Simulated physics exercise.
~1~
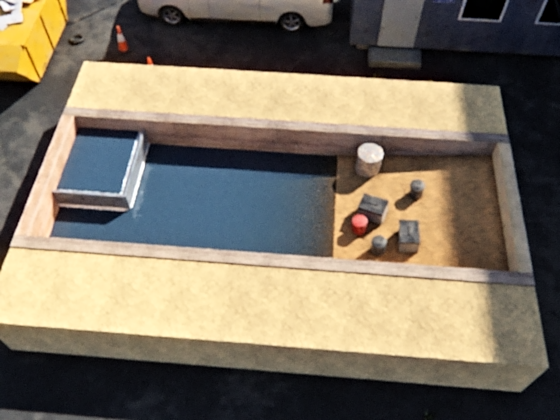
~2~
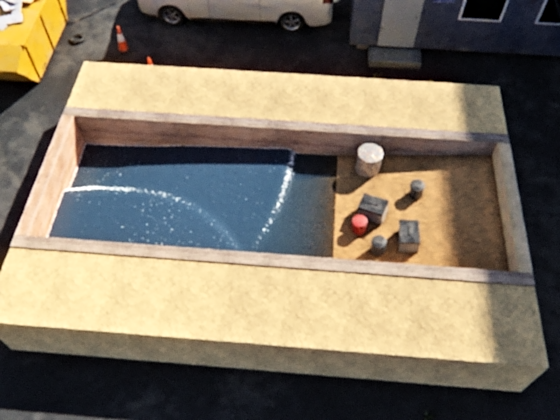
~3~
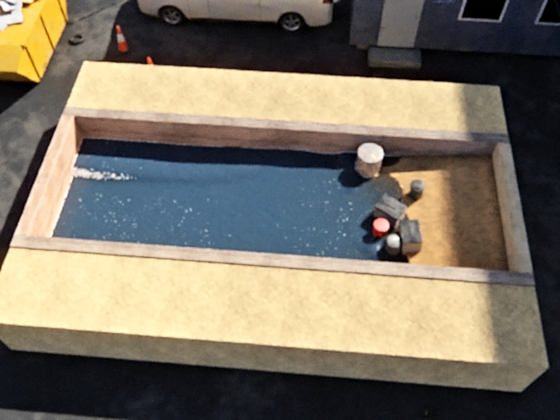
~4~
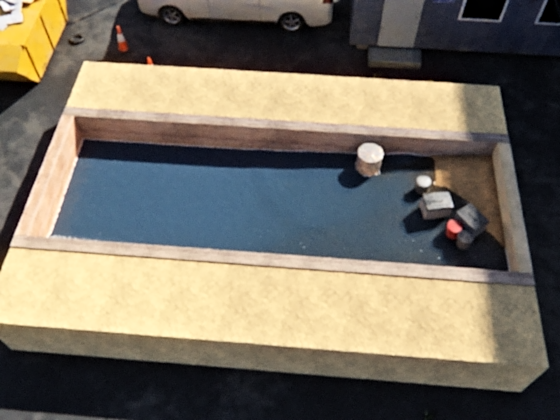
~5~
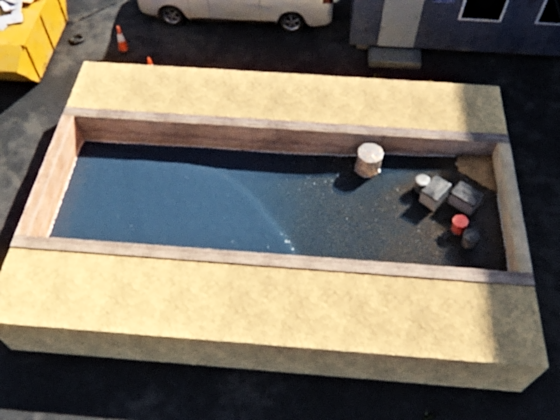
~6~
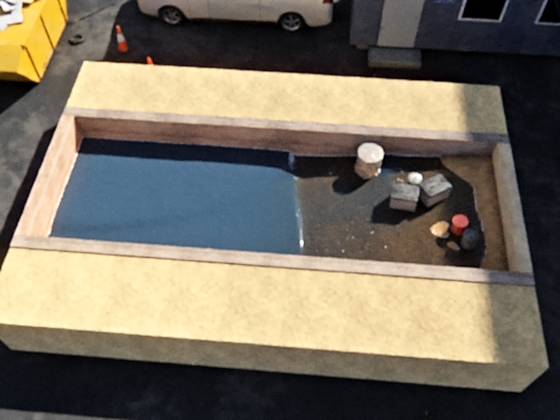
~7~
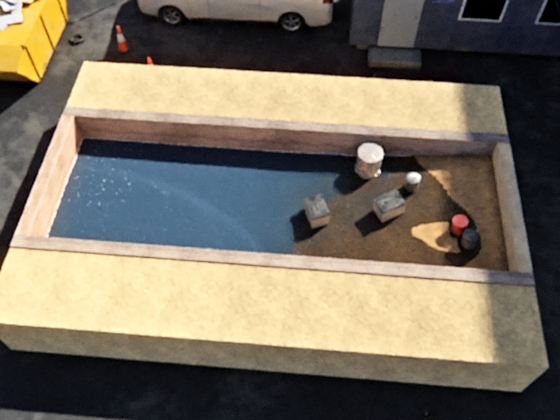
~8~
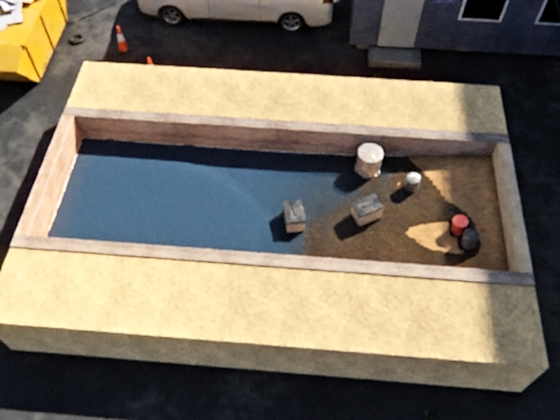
On a walled beach, released water sweeps loose objects right, then blocks drift back left.
